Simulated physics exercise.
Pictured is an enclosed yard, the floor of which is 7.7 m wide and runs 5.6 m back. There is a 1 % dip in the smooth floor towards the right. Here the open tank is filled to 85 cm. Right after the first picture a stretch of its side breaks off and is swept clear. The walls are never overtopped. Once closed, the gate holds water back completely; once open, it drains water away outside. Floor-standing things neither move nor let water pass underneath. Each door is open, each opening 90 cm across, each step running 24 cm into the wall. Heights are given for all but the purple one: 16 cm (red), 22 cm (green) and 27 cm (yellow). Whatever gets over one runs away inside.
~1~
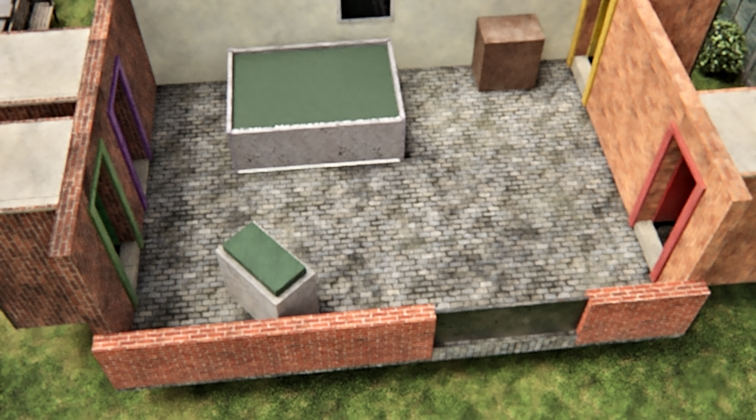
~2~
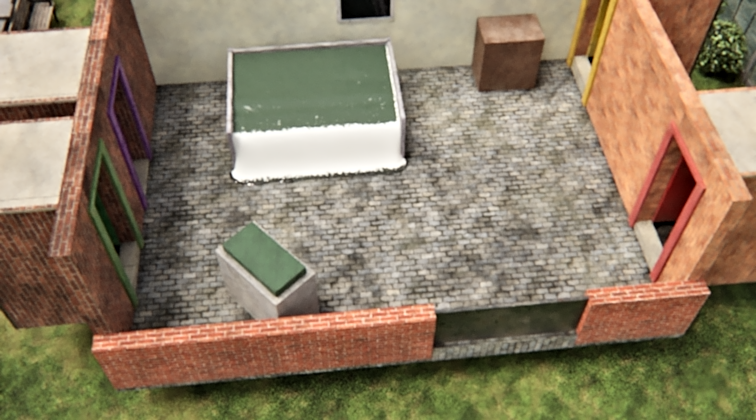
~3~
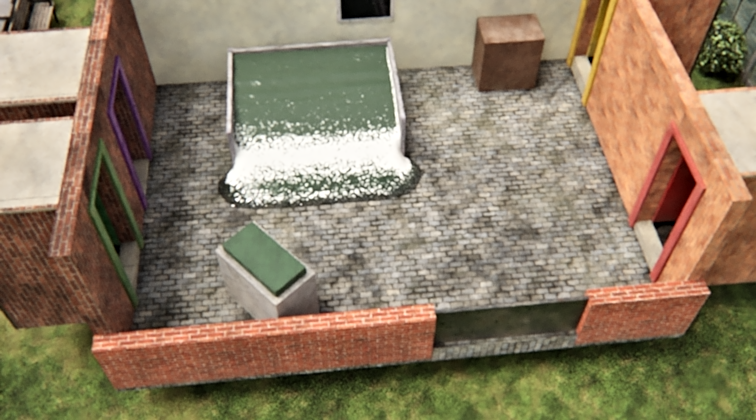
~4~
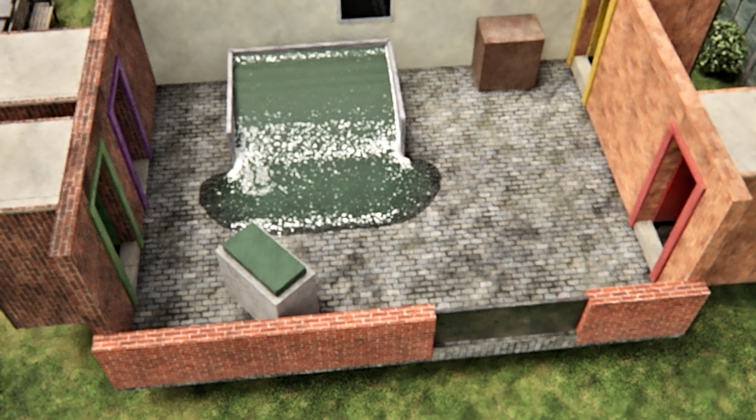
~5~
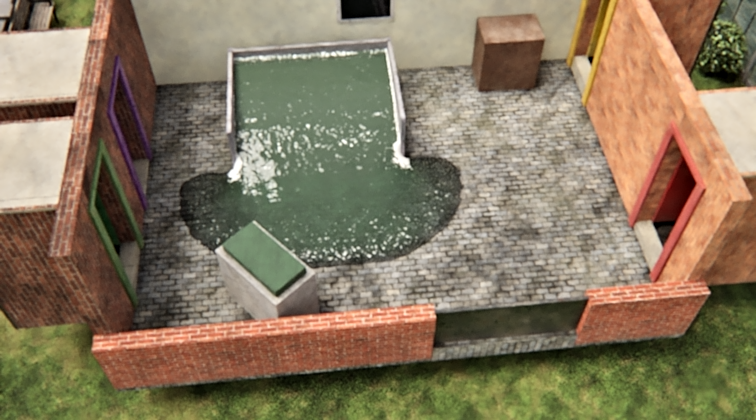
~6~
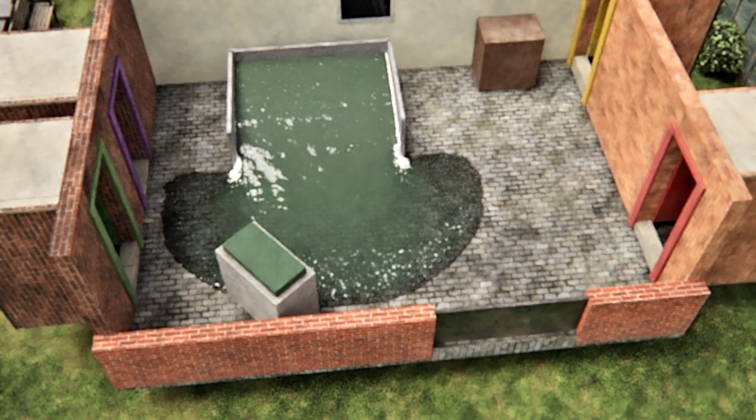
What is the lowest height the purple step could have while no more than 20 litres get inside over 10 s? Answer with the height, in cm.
5.5 cm.
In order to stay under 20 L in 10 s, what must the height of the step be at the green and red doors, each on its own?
Roughly 22 cm for the green door and roughly 37 cm for the red door.
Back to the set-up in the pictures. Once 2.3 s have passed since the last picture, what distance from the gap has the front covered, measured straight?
5.8 m.
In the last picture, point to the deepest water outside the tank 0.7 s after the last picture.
Around pixel (364, 340).
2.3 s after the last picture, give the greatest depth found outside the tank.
Close to 54 centimetres.
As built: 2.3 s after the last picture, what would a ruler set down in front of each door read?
In cm: Red 39, green 25, purple 1, yellow 0.
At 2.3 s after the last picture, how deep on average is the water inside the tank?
It averages roughly 15 centimetres.
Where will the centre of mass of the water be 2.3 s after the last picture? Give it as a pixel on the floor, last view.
Approximately (366, 244).
Then, 0.7 s after the last picture water covers 50 % of the floor, deepest (62 cm) near (364, 340); 3 cm at the purple door, 0 litres in over its 7 cm step.
Then, 2.3 s after the last picture water covers 55 % of the floor, deepest (54 cm) near (659, 313); 1 cm at the purple door, 0 litres in over its 7 cm step.
Then, 9.3 s after the last picture water covers 95 % of the floor, deepest (20 cm) near (506, 63); 9 cm at the purple door, 9 litres in over its 7 cm step.
At the purple door as built, the water peaked near 10 cm, 8.9 s after the last picture.
Run again over the same 10 s with other heights there, 25 litres in over 5 cm, 15 litres over 6 cm. The limit of 20 litres is kept from about 5.5 cm up.
